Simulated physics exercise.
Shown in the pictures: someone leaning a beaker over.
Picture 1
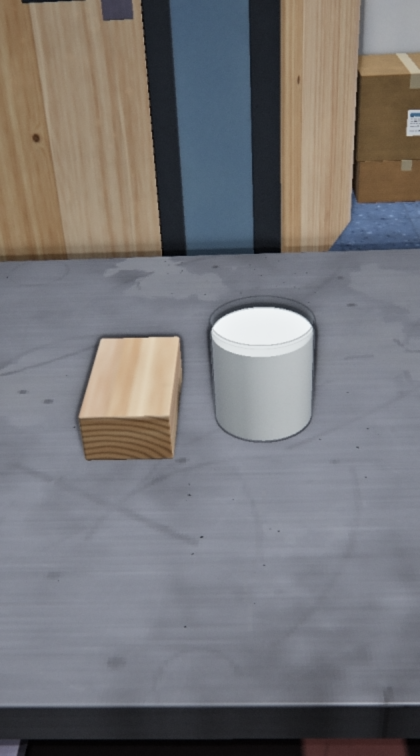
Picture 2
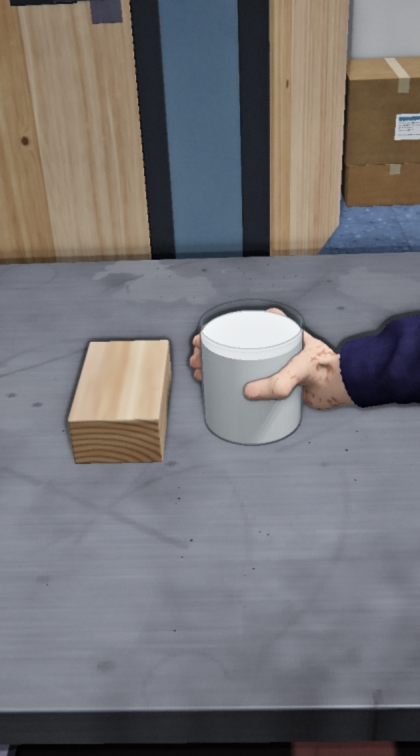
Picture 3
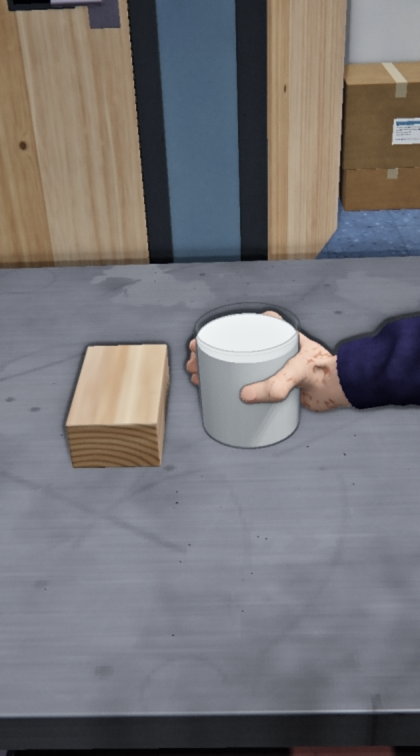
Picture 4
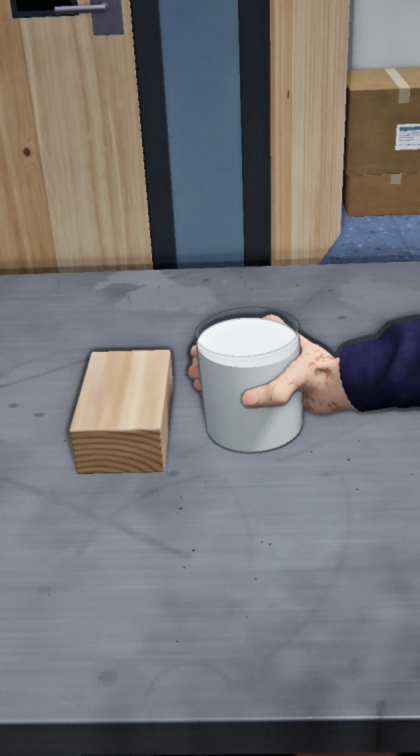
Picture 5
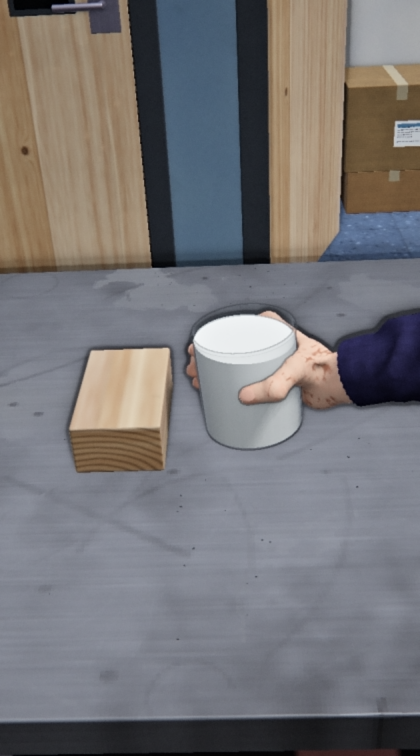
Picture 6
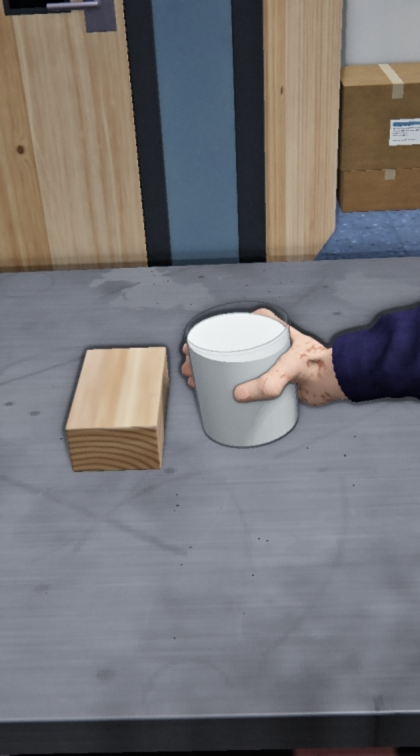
On a grey tabletop, a nearly full white beaker stands upright to the right of a wooden block. A hand in a dark blue sleeve reaches in from the right and takes hold of the beaker. The hand then tilts it slightly to the left, its top leaning towards the block, which stays put.
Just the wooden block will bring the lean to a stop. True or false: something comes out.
True.
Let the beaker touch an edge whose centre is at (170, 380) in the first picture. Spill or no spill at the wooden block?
Some escapes.
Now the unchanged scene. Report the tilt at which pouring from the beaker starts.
I'd say somewhere near 15°.
A moment on, the beaker leans by about 20°; a puddle lies under it; nearly all of the milk is inside.
Further on, the beaker leans by about 30°; a puddle lies under it; nearly all of the milk is inside.
When it is over, the beaker leans by about 35°, against the wooden block; a puddle lies under it; about three quarters of the milk is inside.
